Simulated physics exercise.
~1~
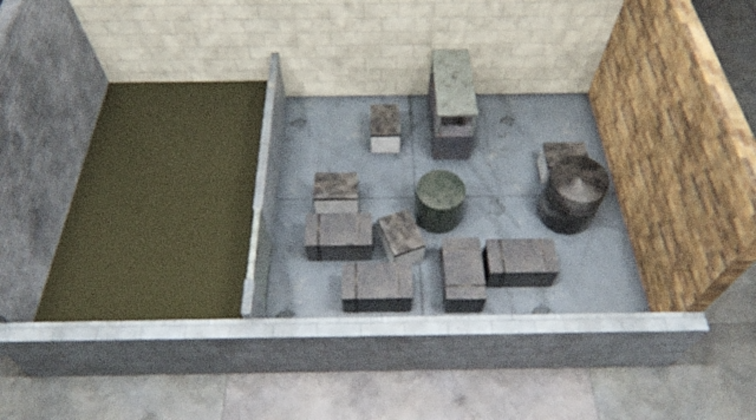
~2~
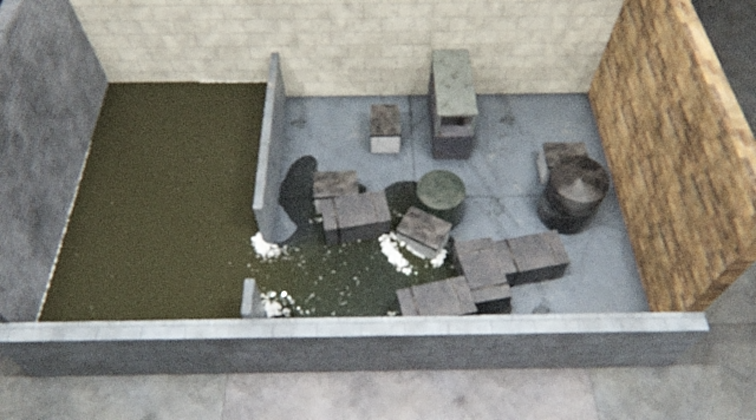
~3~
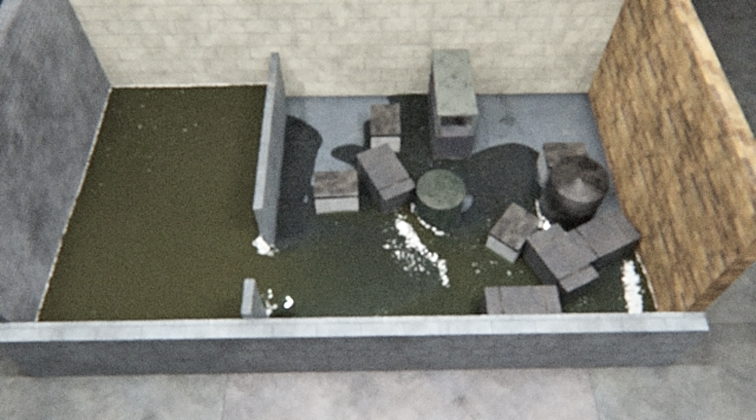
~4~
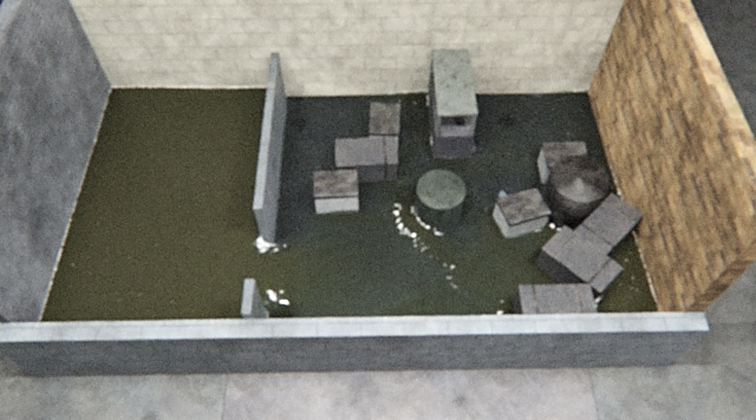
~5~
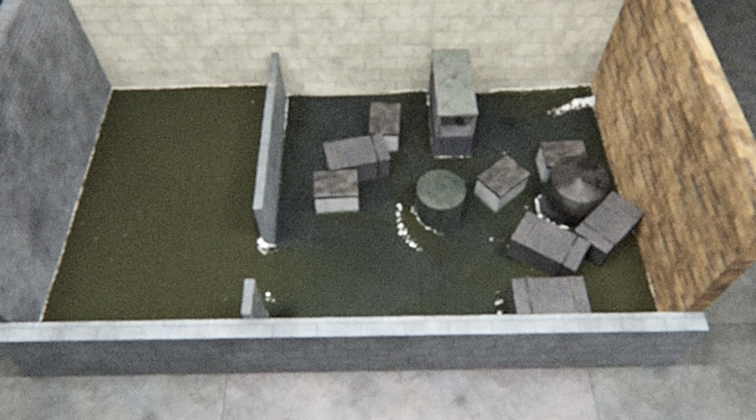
To begin with, murky green water fills the left side of a walled space, while grey boxes, two round containers and a tall cabinet stand on the dry floor to the right. A gap opens near the front of the dividing wall, and water rushes through with white foam, shoving the nearest boxes rightward. The flood spreads toward the right wall, carrying several boxes with it while another swings toward the back. Soon water covers the whole floor, and boxes crowd around the dark barrel. Finally, some drift slightly back and left, while the cabinet and round containers remain standing.
